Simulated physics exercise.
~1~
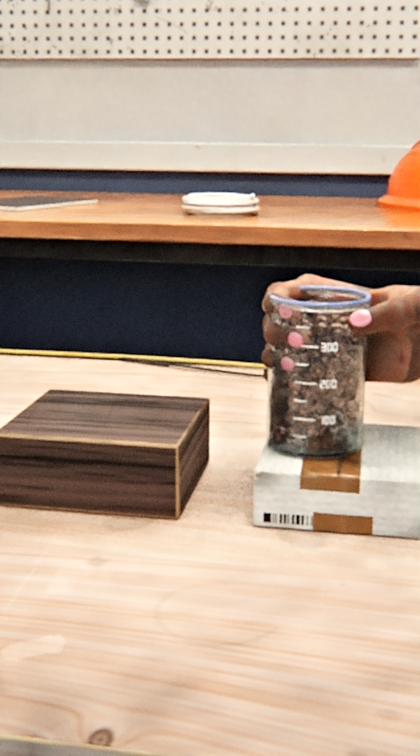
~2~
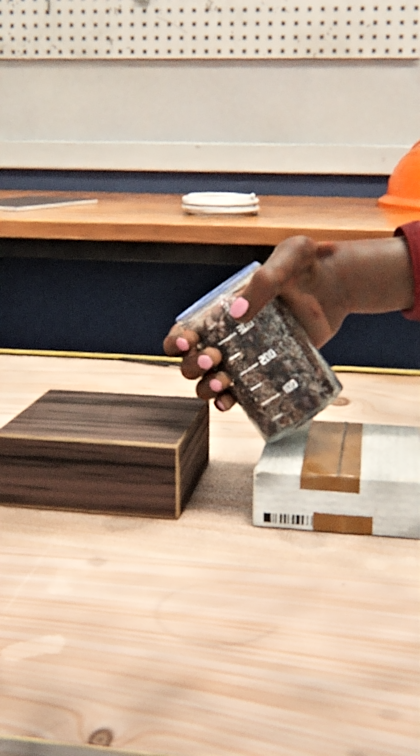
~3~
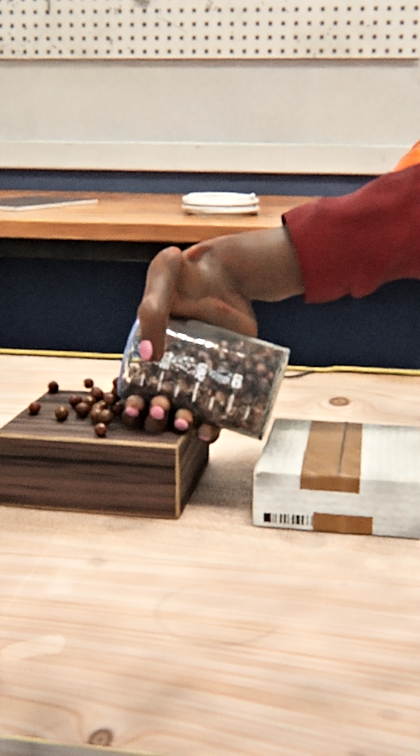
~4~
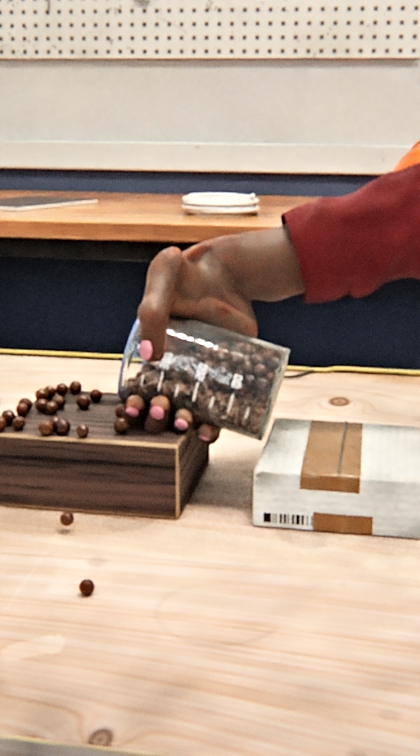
At the start, a hand with pink nails holds an open clear beaker of small brown balls upright on a white, taped box, to the right of a dark wooden block. The hand lifts the beaker and tips it to the left, with everything still inside. It then moves the beaker farther left and lays it over nearly on its side, its mouth above the block, and a few balls spill onto the top. With the beaker held there, more balls roll out across the block, and two drop past its front edge, while most stay inside.
